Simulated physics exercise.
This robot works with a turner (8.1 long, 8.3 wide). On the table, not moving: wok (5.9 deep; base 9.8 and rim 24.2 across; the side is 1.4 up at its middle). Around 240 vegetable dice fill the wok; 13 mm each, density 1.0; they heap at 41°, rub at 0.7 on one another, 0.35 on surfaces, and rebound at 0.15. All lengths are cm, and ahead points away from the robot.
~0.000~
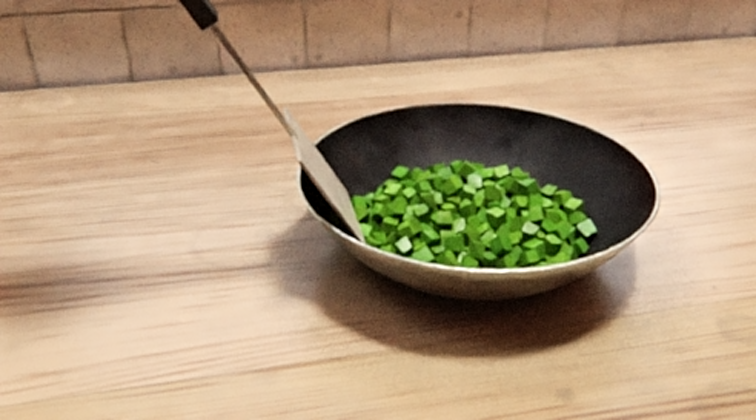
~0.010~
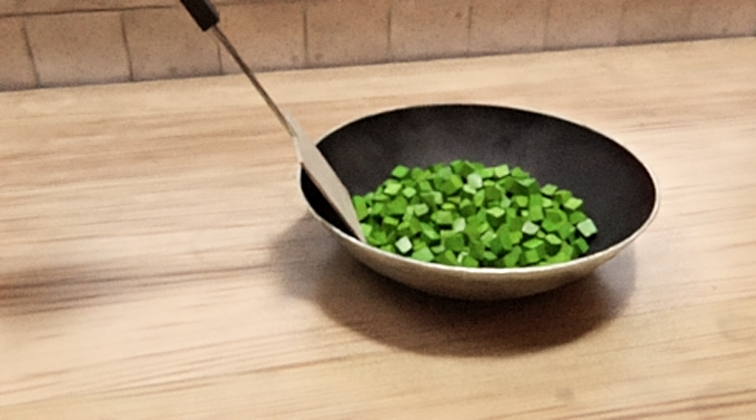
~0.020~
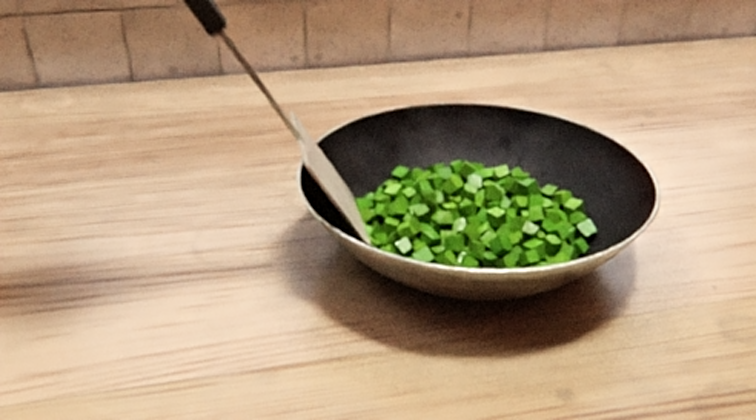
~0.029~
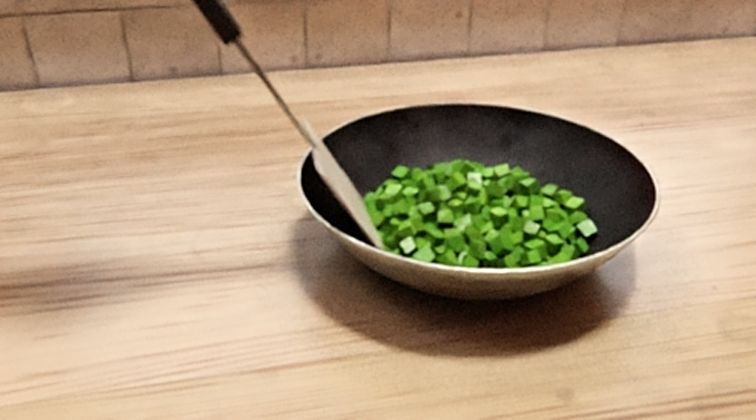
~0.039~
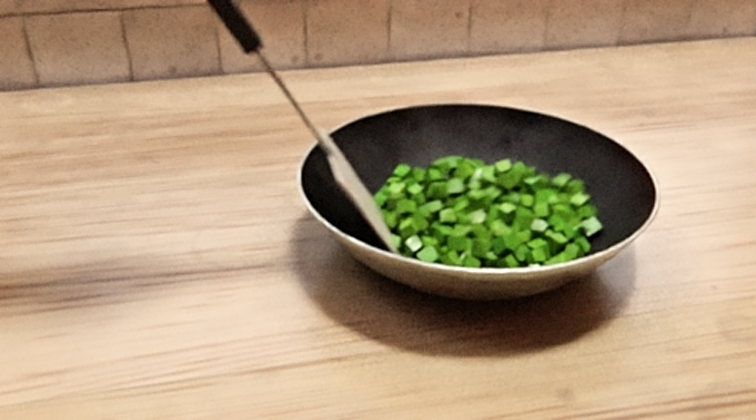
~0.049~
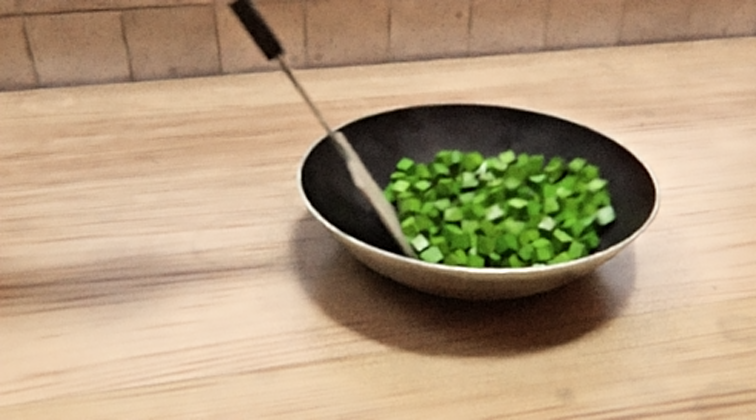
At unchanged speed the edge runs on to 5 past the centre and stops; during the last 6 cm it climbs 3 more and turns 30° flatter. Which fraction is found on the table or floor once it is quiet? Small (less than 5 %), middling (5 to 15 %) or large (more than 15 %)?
On the table or floor the share is large, more than 15 %.
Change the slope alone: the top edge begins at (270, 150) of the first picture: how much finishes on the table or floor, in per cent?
Some 20 per cent.
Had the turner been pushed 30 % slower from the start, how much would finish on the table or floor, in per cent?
Then about 10 per cent.
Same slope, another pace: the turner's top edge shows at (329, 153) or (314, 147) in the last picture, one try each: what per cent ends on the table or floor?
About 15 and 10 per cent.
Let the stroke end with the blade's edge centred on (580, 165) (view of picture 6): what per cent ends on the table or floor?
About 50 per cent.
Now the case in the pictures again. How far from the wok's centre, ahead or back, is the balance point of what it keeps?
About 4.5 cm ahead.
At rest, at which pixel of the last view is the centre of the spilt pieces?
Around (705, 208).
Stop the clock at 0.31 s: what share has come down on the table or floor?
About 20 per cent.
After 0.07 s, sloping 59°, highest piece 7 above the table; 236 in the wok.
After 0.10 s, sloping 50°, highest piece 9 above the table; 229 in the wok, 7 on the blade or in flight.
After 0.31 s, sloping 30°, highest piece 7 above the table; 181 in the wok, 43 on the table or floor, 12 on the blade or in flight.
After 1.36 s, sloping 30°, highest piece 7 above the table; 181 in the wok, 55 on the table or floor.
At rest, 181 in the wok, 55 on the table or floor. That is 23 % on the table or floor.
